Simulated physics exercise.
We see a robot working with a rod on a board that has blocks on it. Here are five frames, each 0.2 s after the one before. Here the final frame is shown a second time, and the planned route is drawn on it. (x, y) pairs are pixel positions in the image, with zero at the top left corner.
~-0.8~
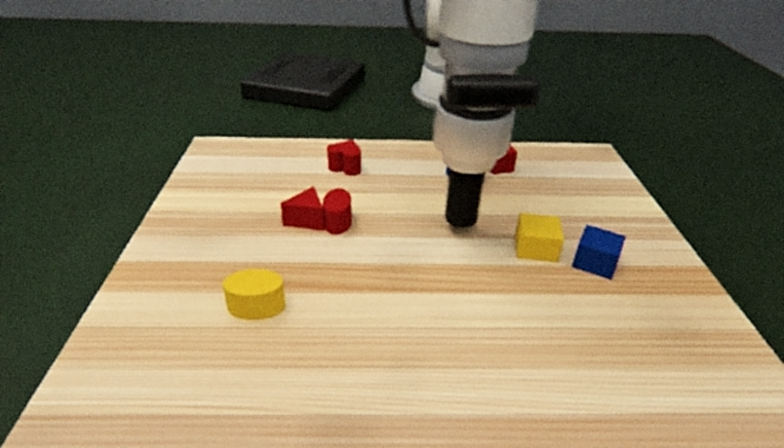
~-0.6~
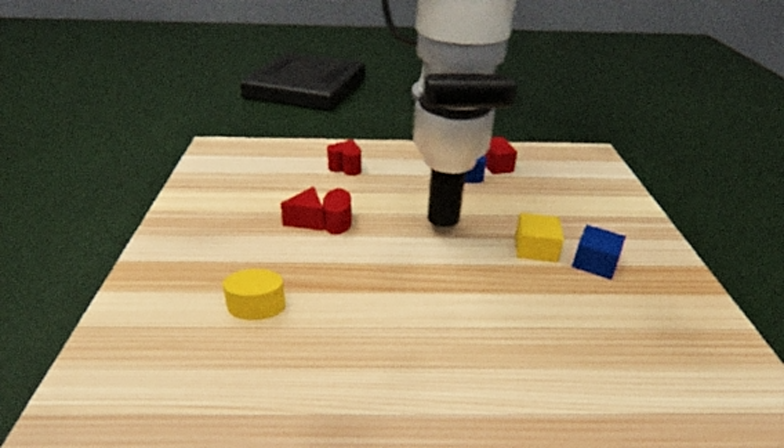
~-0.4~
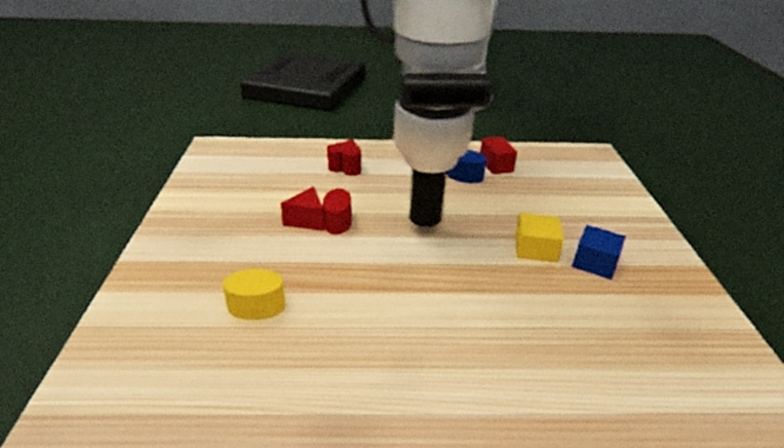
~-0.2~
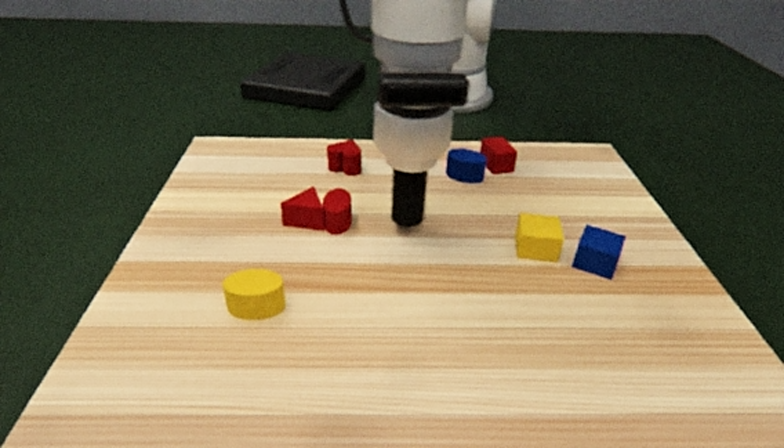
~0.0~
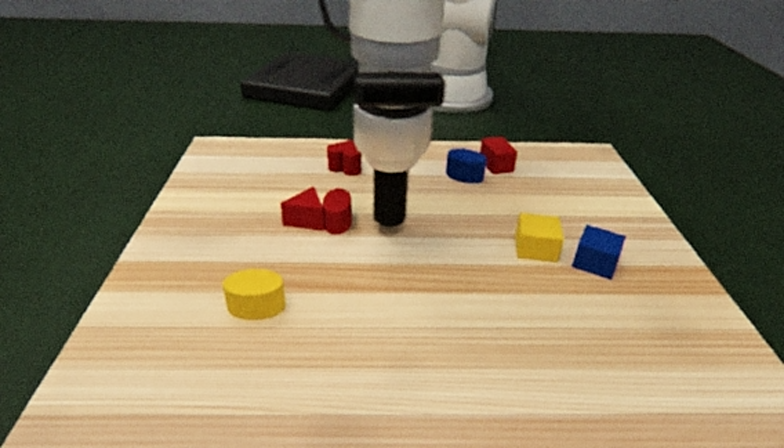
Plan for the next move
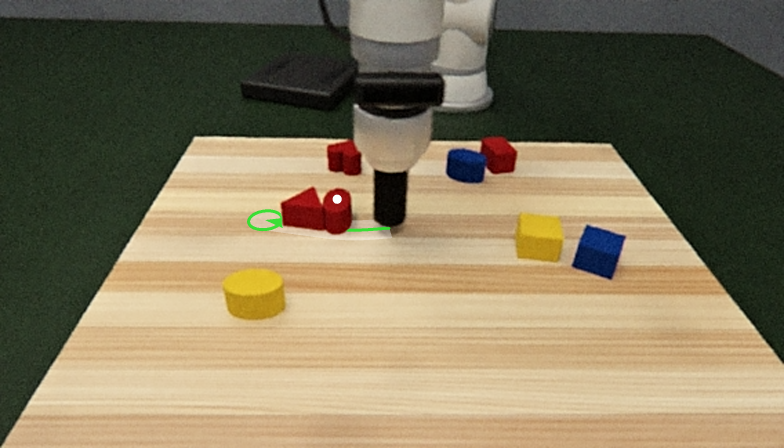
At the start, a robot arm holds a dark rod upright over a wooden board, left of a yellow block and a blue cube. The rod slides steadily left, uncovering a blue block near the back, and by the end it is just right of the red blocks, which stay still.
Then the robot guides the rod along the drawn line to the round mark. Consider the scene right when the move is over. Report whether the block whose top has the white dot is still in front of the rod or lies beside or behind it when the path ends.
By then it is in front of the rod.
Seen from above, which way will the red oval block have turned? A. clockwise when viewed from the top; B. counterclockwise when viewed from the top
(A)
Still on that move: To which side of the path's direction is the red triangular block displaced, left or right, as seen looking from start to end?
Moves right.
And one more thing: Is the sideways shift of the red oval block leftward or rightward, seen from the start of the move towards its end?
It is pushed towards the right-hand side.
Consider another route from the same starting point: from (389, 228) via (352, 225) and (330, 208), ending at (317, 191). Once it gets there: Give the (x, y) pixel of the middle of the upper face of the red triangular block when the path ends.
I predict (269, 195).
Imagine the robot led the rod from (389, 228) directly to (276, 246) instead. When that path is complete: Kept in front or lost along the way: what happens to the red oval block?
The block lies off to the side or behind.
Drawn move, from (389, 228) over (326, 228) to (265, 220); the dot is on the red oval block.
On the path given first. One third of the way, rod at (346, 219); red triangular block at (291, 197), turned 20° clockwise; red oval block at (319, 198).
Two thirds of the way, rod at (304, 215); red triangular block at (254, 188), turned 35° clockwise; red oval block at (279, 192), turned 20° clockwise.
At the end, rod at (264, 209); red triangular block at (225, 178), turned 55° clockwise; red oval block at (244, 186), turned 40° clockwise.
